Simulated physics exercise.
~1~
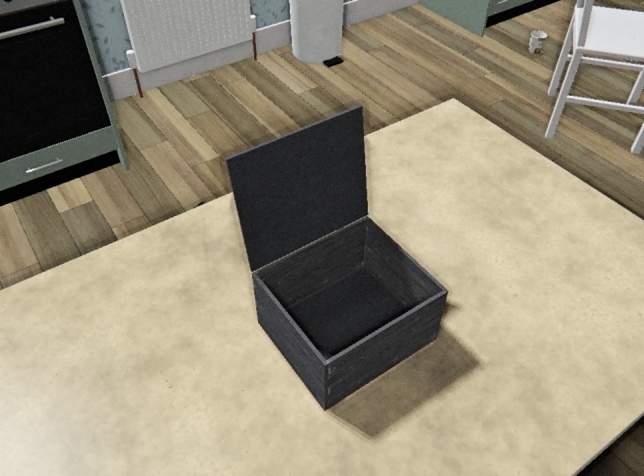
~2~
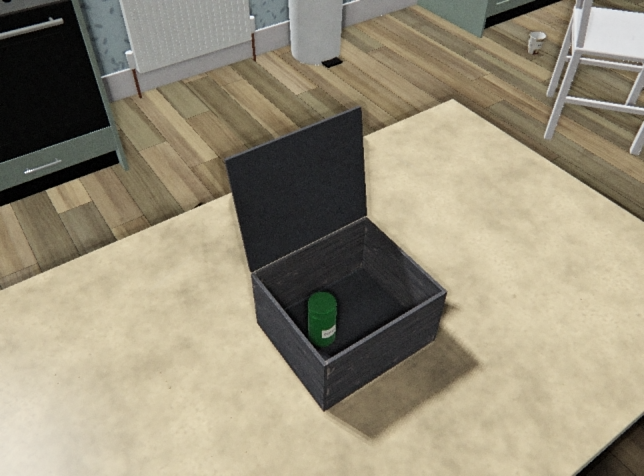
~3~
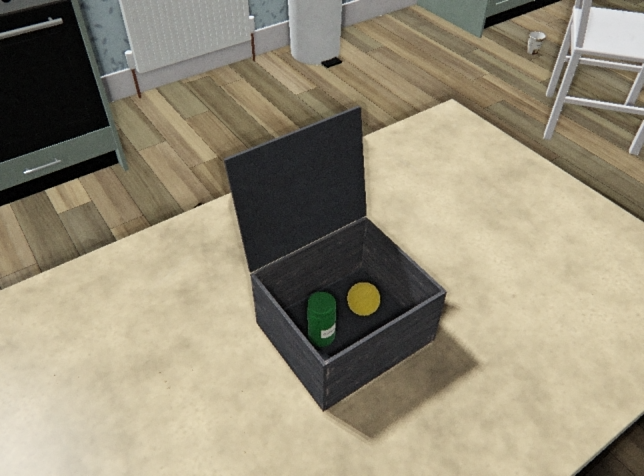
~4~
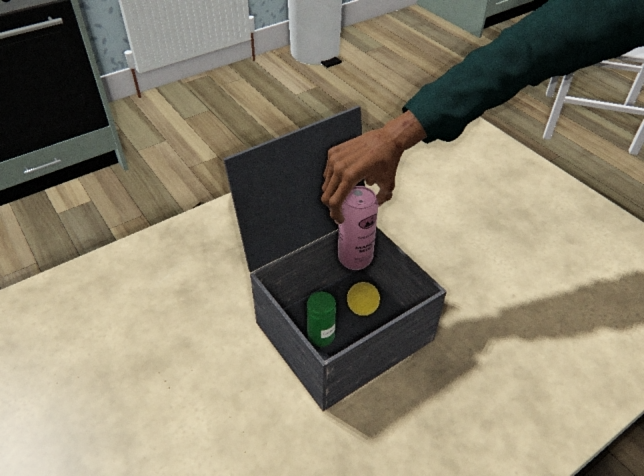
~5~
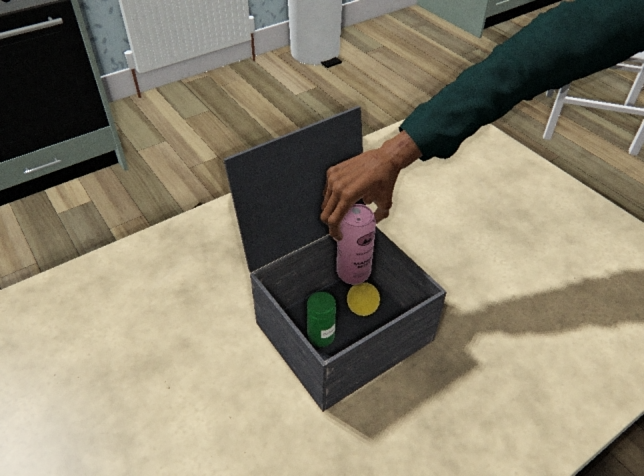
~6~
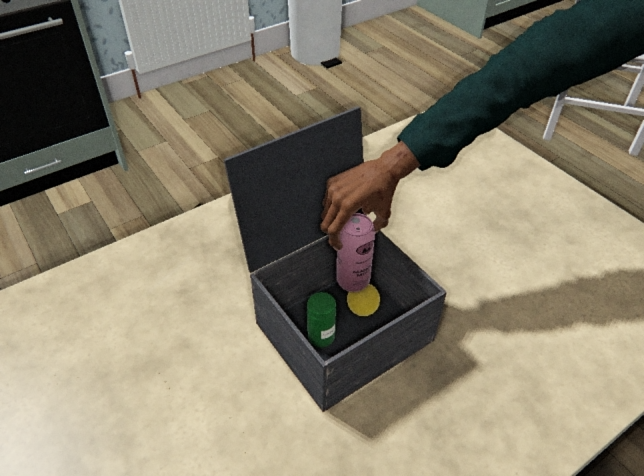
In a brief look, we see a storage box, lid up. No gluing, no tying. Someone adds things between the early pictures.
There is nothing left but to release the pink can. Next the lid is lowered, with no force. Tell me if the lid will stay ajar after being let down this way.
It will not; it shuts.
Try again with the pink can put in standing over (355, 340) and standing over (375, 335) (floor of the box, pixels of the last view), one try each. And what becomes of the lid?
First time round it won't go down, and second time round it won't go down.
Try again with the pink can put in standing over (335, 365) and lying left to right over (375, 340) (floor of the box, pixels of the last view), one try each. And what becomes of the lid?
Try 1: Lid not shut; try 2: Lid shut.
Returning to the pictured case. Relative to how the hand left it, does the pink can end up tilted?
After all that, it finishes out of line.
Then, 0.50 s later than the last frame, pink can tilted by 56° near (336, 283); yellow lemon moved a little; green shaker tilted by 5°.
Then, 1.20 s later than the last frame, lid starting down; pink can on its side near (318, 305); yellow lemon moved a little; green shaker tilted by 3°.
Then, 1.60 s later than the last frame, lid 57° above the rim; pink can on its side near (318, 305); yellow lemon moved a little.
Then, 1.90 s later than the last frame, lid 19° above the rim; pink can on its side near (318, 305); yellow lemon moved a little.
When it is over, lid shut; lying over in the box, pink can; the other 2 as before. End places, in pixels of the last picture, pink can near (318, 305).
